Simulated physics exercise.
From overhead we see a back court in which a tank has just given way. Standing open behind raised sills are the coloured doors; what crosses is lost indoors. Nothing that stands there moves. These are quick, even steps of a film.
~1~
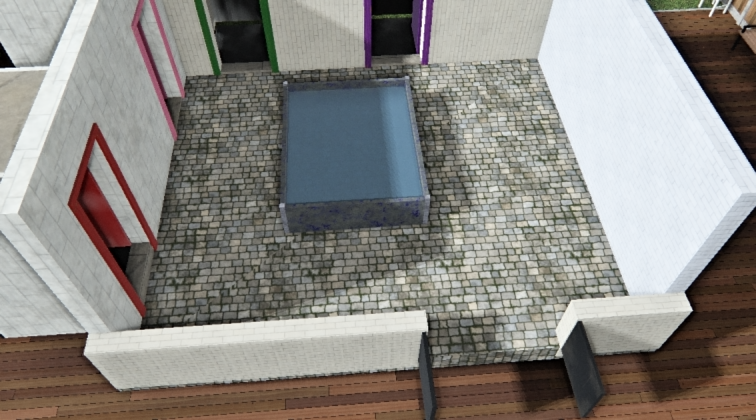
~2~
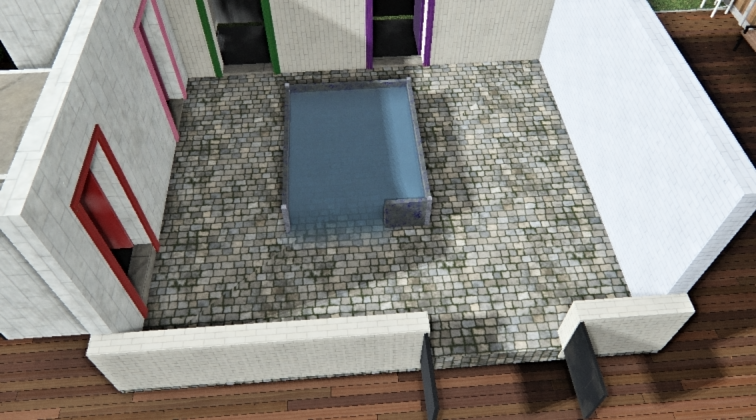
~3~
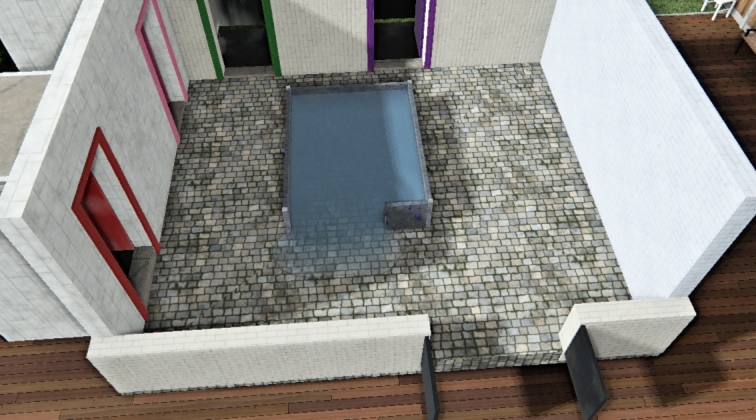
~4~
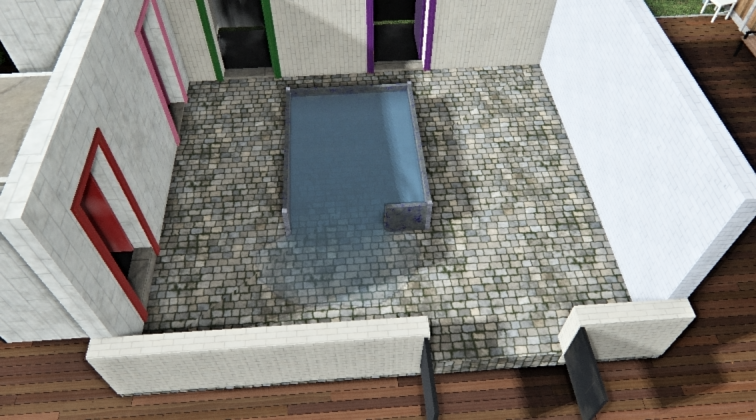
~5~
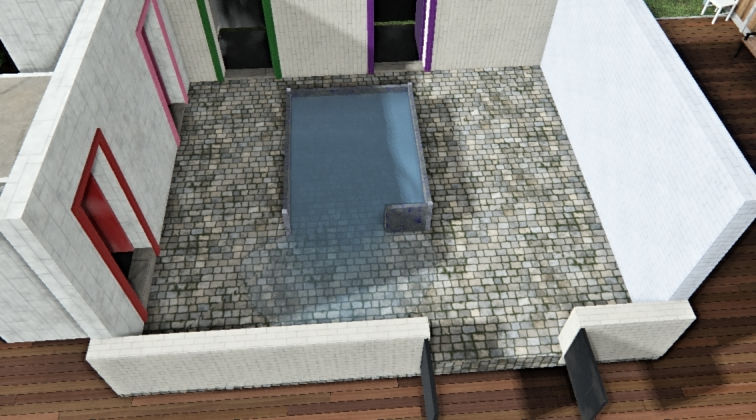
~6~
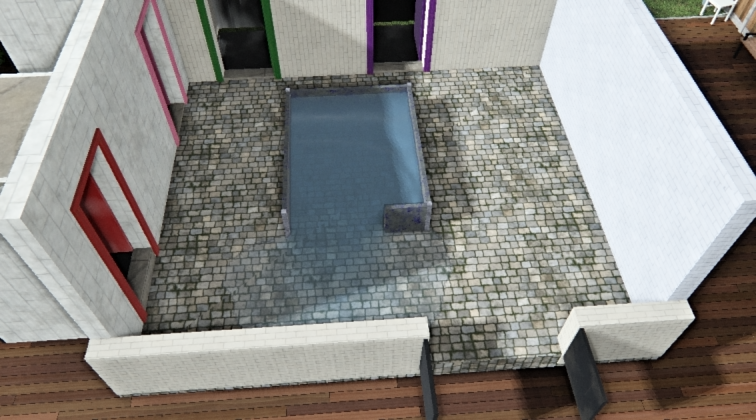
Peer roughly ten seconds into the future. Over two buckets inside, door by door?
In order: The red door copes honestly, the pink door gets overwhelmed honestly, the green door gets overwhelmed honestly, the purple door copes honestly.
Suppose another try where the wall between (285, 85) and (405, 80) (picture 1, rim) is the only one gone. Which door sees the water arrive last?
I'd name the red door.
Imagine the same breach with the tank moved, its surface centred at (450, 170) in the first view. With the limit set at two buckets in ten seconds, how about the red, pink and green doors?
Red: Falls short; pink: Falls short; green: Falls short.
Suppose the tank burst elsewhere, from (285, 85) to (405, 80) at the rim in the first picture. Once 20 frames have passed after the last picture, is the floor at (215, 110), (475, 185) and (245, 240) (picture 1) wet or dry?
Following the listed order, the three come out reached by the spill, not reached and not reached.
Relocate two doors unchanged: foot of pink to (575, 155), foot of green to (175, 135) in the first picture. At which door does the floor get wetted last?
Result: The door marked purple.
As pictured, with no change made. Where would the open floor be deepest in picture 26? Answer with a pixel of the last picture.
I'd say near (137, 366).
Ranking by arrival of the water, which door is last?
Answer - the purple-painted one.
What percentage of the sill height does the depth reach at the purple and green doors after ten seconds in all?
Near 80 and 140 in a hundred.
A moment on, water covers 20 % of the floor; the red door not reached, the pink door not reached, the green door not reached, the purple door not reached.
Next, water covers 25 % of the floor; the red door wet at the sill, nothing in, the pink door not reached, the green door not reached, the purple door not reached.
Then, water covers 50 % of the floor; the red door wet at the sill, nothing in, the pink door wet at the sill, nothing in, the green door not reached, the purple door not reached.
Later, water covers 75 % of the floor; the red door under two buckets in, the pink door wet at the sill, nothing in, the green door over two buckets in, the purple door not reached.
In the end, water covers 100 % of the floor; the red door under two buckets in, the pink door over two buckets in, the green door far over two buckets in, the purple door wet at the sill, nothing in.
